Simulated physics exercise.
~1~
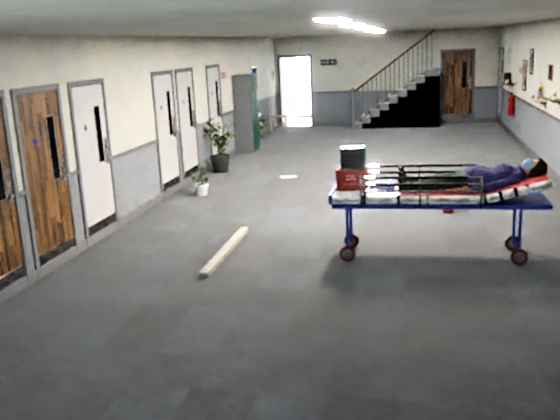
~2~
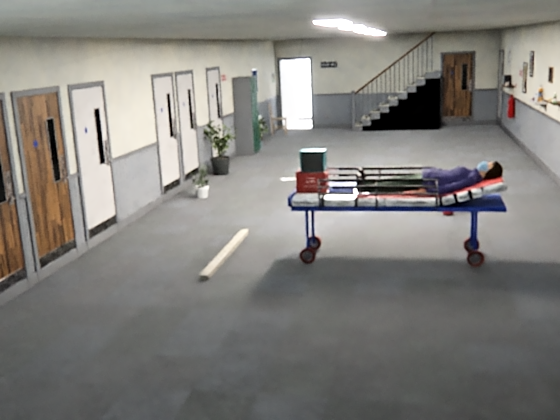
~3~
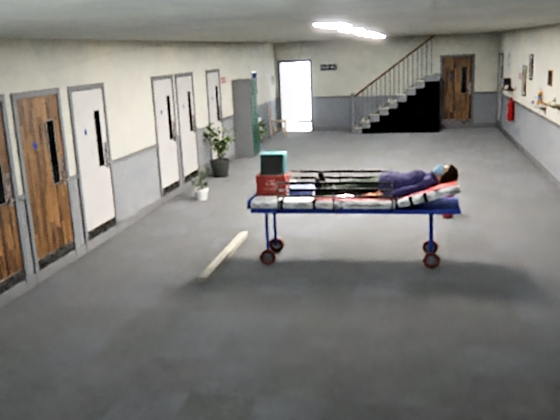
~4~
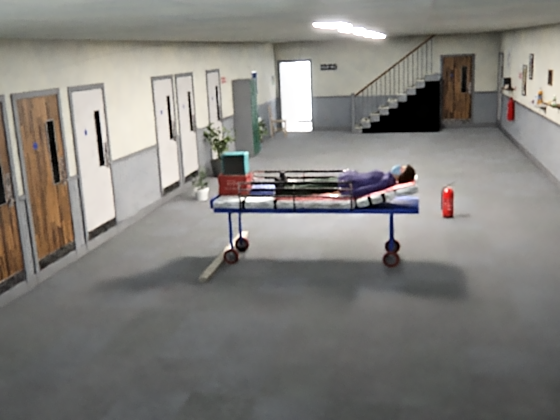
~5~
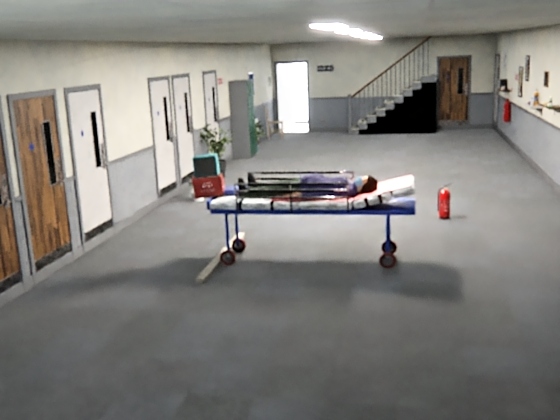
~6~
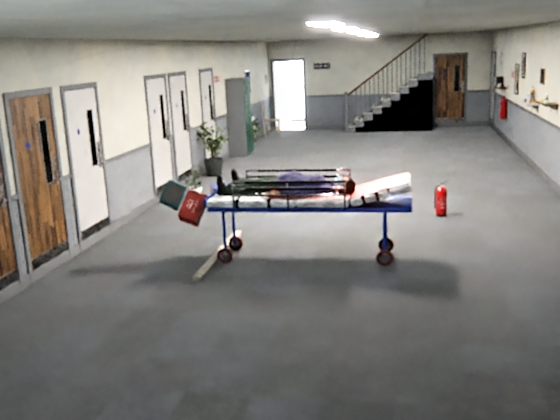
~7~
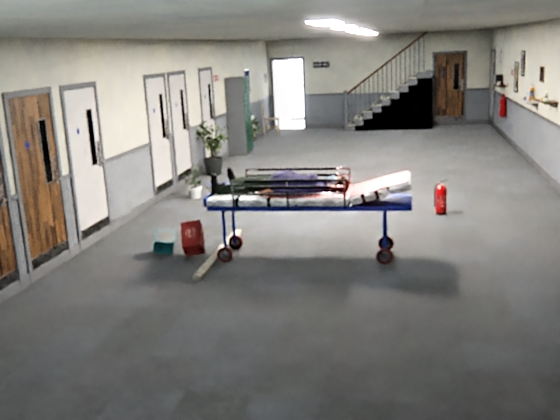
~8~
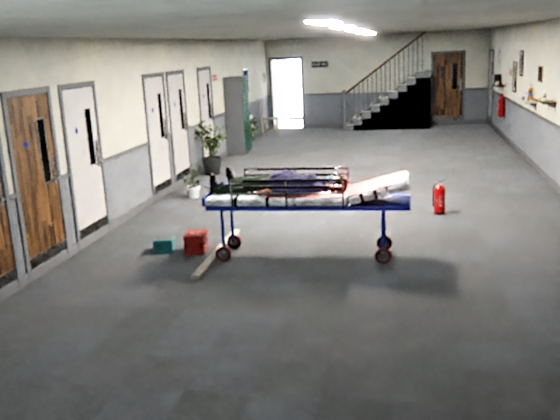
A blue-framed trolley carrying a person lying limp, head to the right, rolls left across a grey-floored hallway, seen from a slightly swaying camera. A teal monitor and a red holdall ride at its left end beside a small blue folder, with doors along the left wall and stairs behind. The trolley stops short near a pale sill on the floor, staying level, while the person and the load slide on leftward. The monitor and holdall tip off the left end and drop to the floor. The person settles still on the trolley, and the folder stays aboard.
